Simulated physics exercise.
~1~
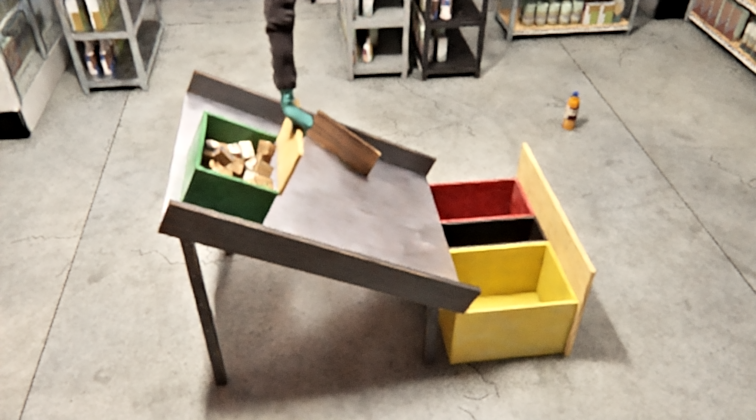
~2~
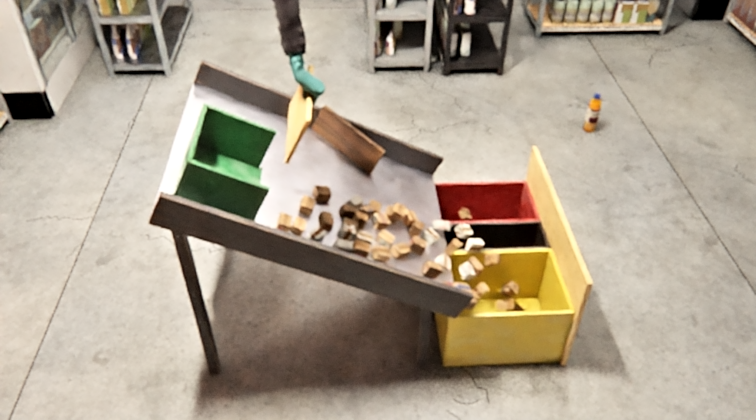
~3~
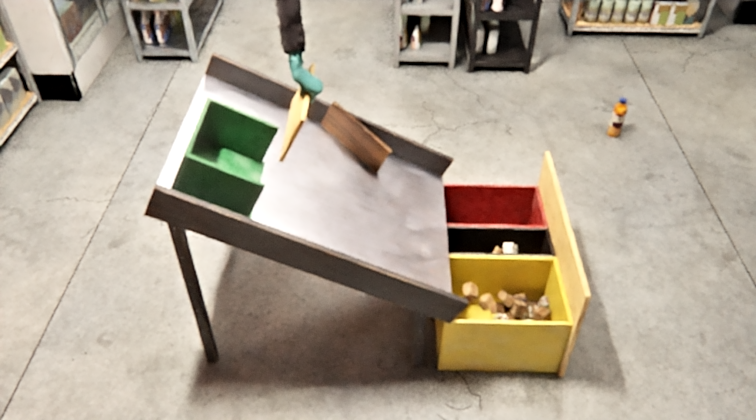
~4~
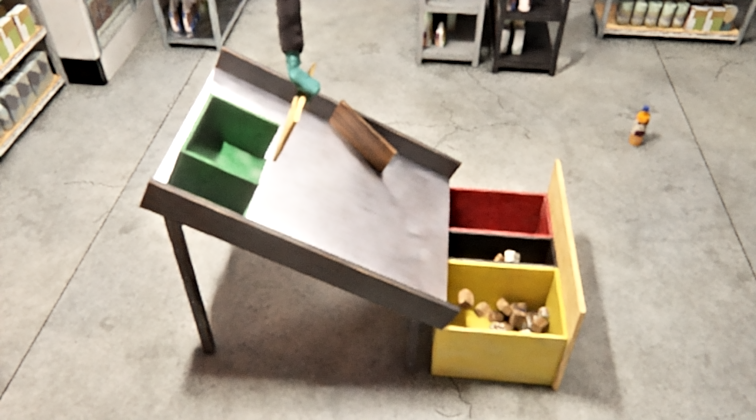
On a shop floor, a teal-gloved hand pulled up the gate of a green pen on a sloping table, and small brown blocks tumbled down past an angled board, most landing in the nearest yellow tote and a few in the black one.
